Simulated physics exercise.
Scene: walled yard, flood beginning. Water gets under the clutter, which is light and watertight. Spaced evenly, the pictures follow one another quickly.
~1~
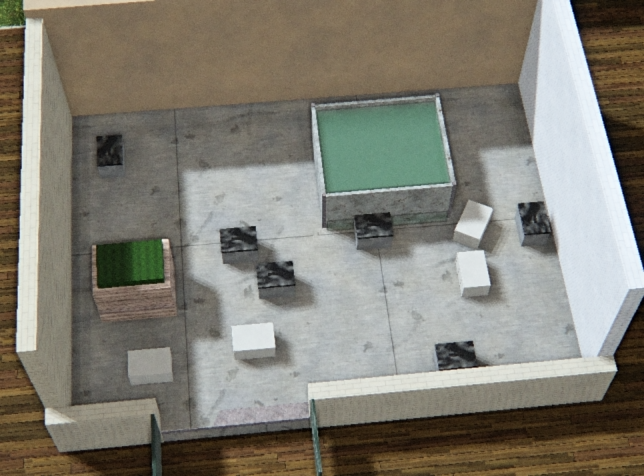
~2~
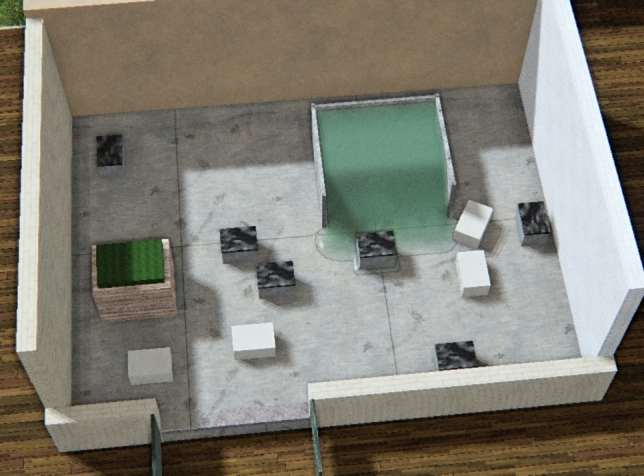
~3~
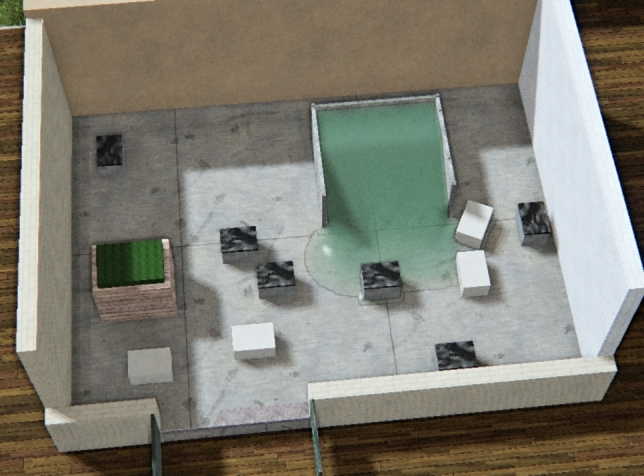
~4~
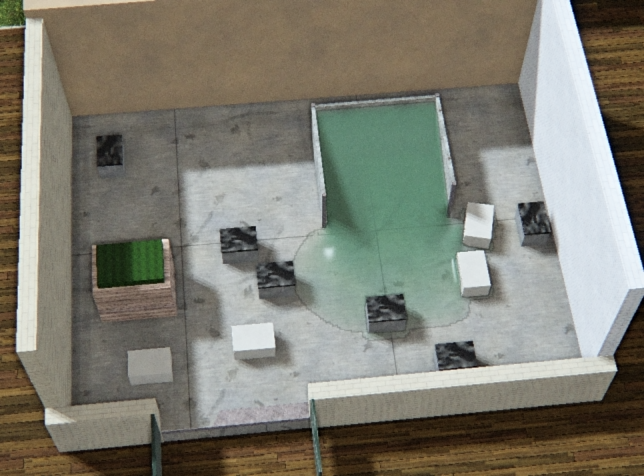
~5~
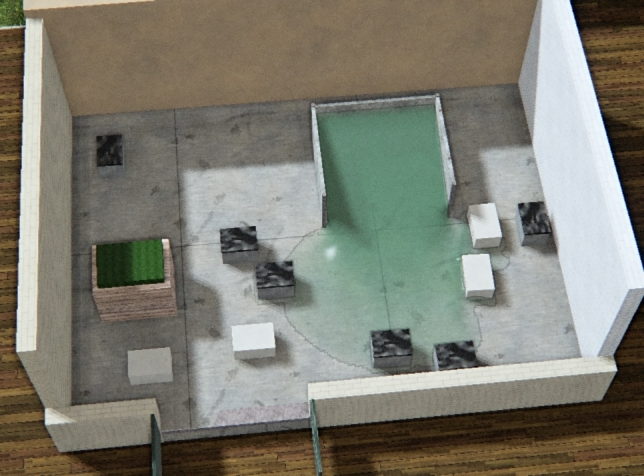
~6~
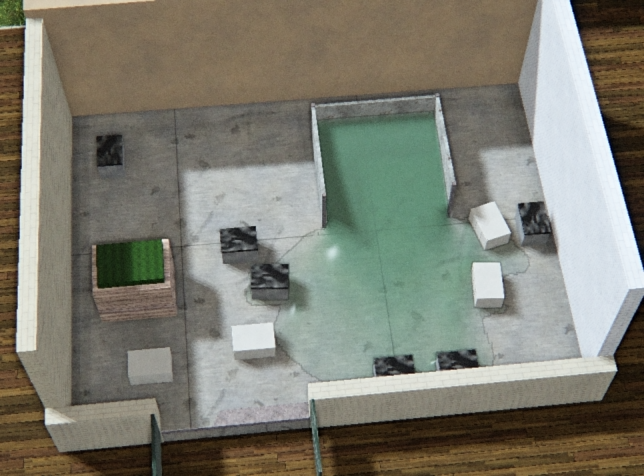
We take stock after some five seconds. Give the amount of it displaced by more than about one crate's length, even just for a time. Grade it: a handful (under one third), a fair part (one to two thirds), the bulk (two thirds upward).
The bulk.
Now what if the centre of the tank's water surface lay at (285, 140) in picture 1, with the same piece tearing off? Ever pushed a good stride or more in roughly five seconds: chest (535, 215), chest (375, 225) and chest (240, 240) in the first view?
Item one travelled far enough, item two travelled far enough, item three travelled far enough.
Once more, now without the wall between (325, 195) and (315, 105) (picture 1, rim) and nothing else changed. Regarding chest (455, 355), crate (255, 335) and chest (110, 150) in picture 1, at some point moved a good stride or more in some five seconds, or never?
The first: Fell short; the second: Went past that; the third: Went past that.
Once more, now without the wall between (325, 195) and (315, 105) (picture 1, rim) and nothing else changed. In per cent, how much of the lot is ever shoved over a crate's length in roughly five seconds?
Roughly 50 in a hundred.
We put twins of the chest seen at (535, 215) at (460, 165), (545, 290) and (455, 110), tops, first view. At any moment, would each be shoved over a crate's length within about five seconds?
Twin one: Slides well clear; twin two: Slides well clear; twin three: Slides well clear.
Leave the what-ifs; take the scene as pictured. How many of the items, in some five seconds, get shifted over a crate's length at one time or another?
You get 8.
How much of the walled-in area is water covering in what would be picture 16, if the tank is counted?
I'd estimate around 50 percent.
A moment on, 2 of 10 are well off their spots; 2 afloat.
Next, 5 of 10 are well off their spots; 3 afloat.
Later, 8 of 10 are well off their spots; 4 afloat.
In the end, 8 of 10 are well off their spots, and 8 have been at some point; 8 afloat.
